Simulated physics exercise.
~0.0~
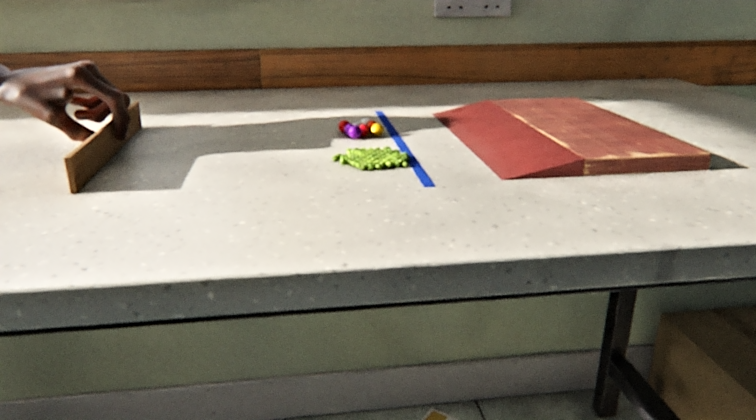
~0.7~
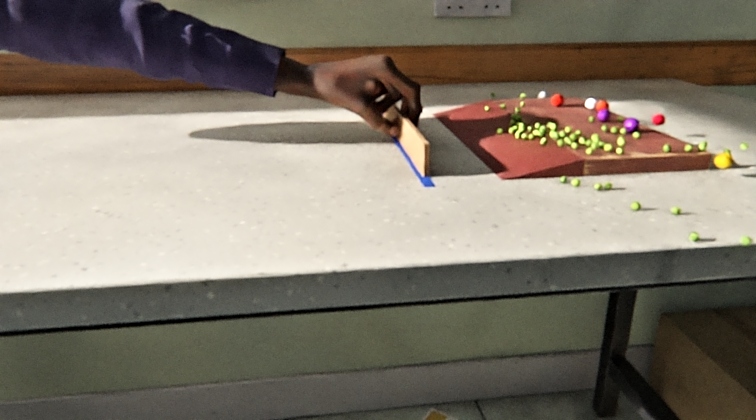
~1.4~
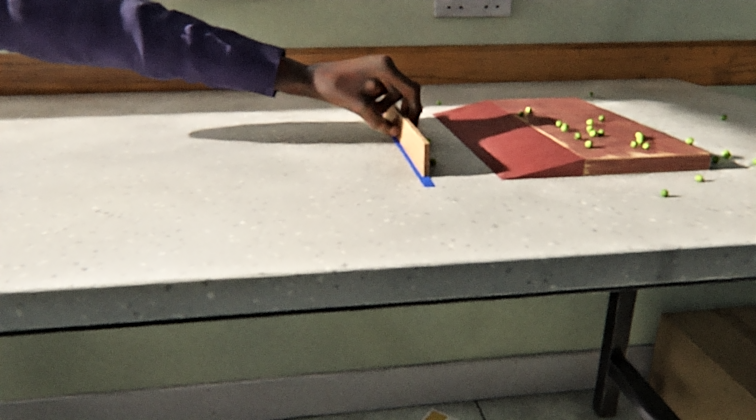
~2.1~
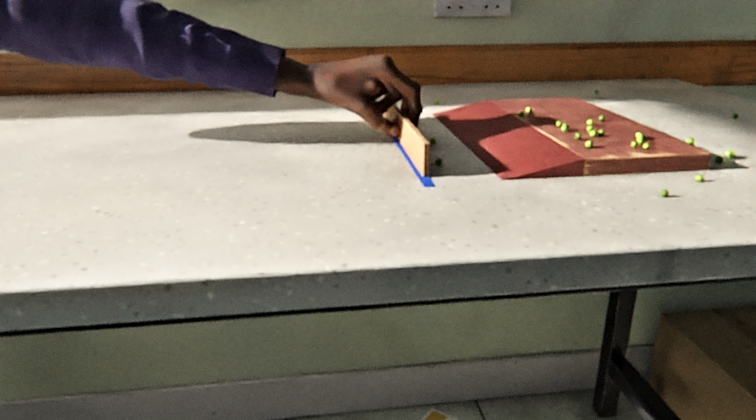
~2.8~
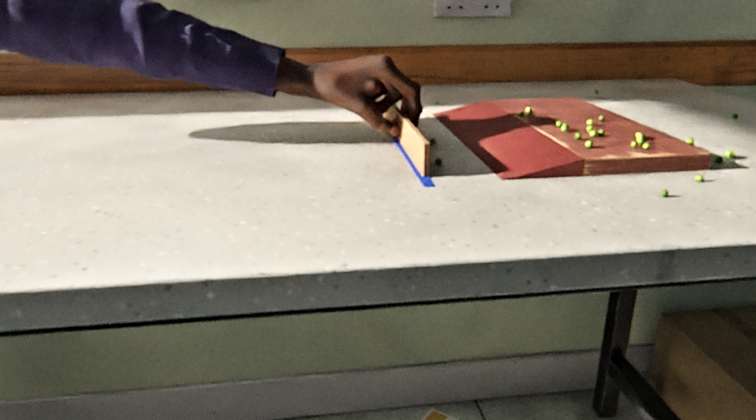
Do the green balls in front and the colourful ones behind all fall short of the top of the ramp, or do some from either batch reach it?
Some from both batches reach the top, with green balls and colourful ones alike getting up onto the slab.
